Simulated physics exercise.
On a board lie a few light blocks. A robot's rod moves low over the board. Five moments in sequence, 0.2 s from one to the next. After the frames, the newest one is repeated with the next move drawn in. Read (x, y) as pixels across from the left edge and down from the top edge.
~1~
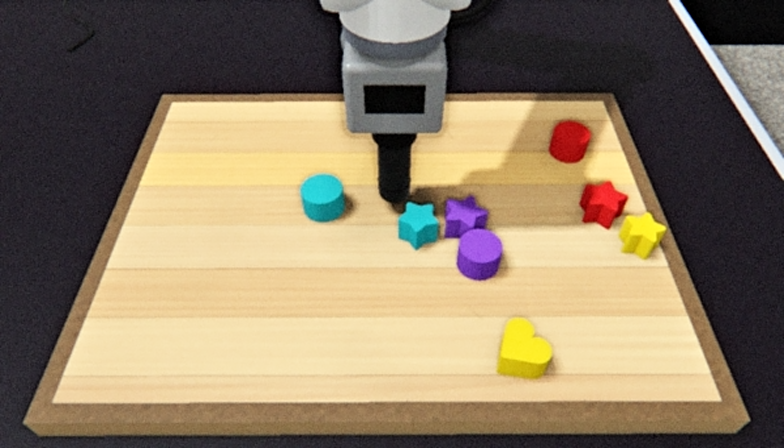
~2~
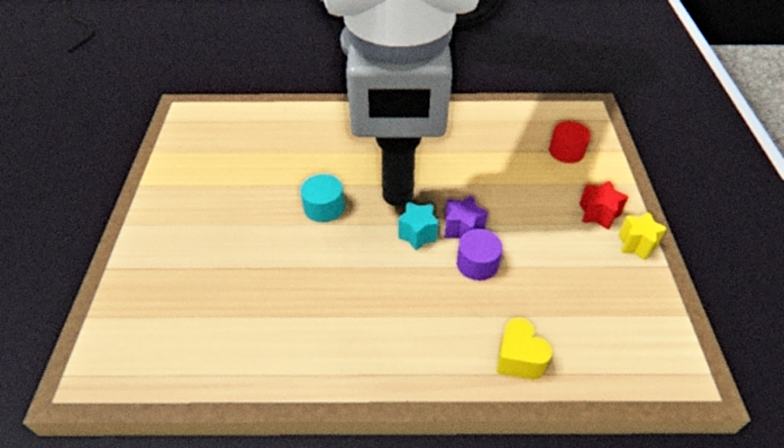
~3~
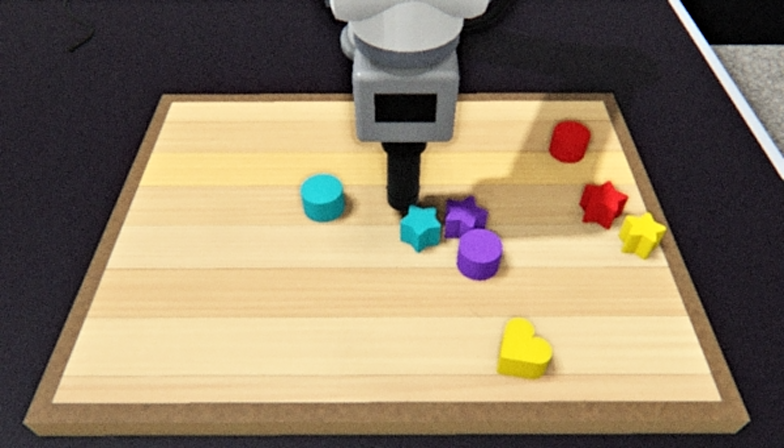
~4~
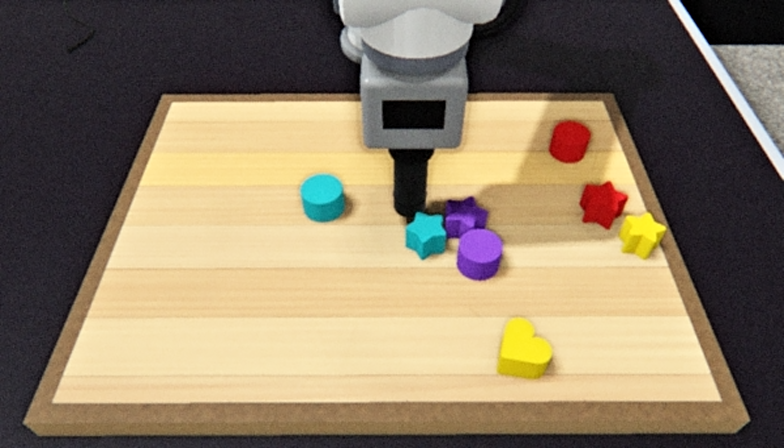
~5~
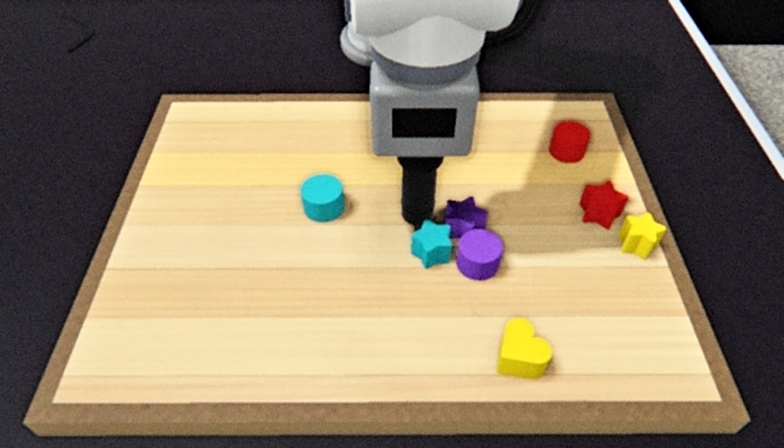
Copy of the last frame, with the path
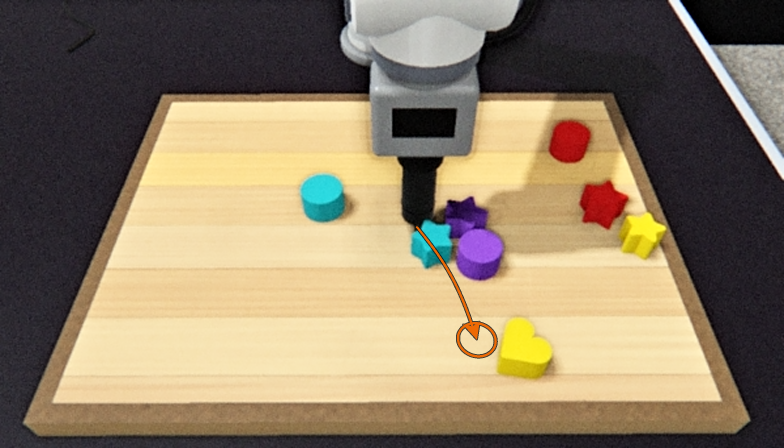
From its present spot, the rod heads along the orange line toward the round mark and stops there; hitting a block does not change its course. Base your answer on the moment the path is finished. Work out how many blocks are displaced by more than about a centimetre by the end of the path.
I'd say two blocks get moved.
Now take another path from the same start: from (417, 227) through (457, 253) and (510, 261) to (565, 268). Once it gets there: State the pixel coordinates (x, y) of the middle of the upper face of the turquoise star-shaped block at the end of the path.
I expect it at (452, 259).
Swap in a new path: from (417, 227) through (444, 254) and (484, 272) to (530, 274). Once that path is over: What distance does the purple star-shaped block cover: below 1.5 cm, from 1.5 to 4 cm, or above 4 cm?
The under 1.5 cm band.
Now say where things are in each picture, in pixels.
Tip of the rod (394, 193), middles of tops, turquoise star-shaped block (419, 216), purple star-shaped block (465, 210), purple disc (481, 245), in the first frame.
Rod (398, 196), nothing pushed, in the second frame.
Rod (403, 201), turquoise star-shaped block (421, 218), in the third frame.
Rod (410, 207), turquoise star-shaped block (427, 226), in the fourth frame.
Rod (418, 215), turquoise star-shaped block (433, 235), purple star-shaped block (465, 210), purple disc (481, 245), in the fifth frame.
The line goes from (417, 227) via (452, 277), ending at (477, 339).
What follows on the original path. One third of the way, rod (442, 247); turquoise star-shaped block (447, 270), turned 35° clockwise; purple disc (486, 248).
Two thirds of the way, rod (463, 285); turquoise star-shaped block (457, 306), turned 70° clockwise; purple disc (495, 254).
At the end, rod (479, 328); turquoise star-shaped block (455, 344), turned 100° clockwise; purple star-shaped block unmoved; purple disc (495, 254).
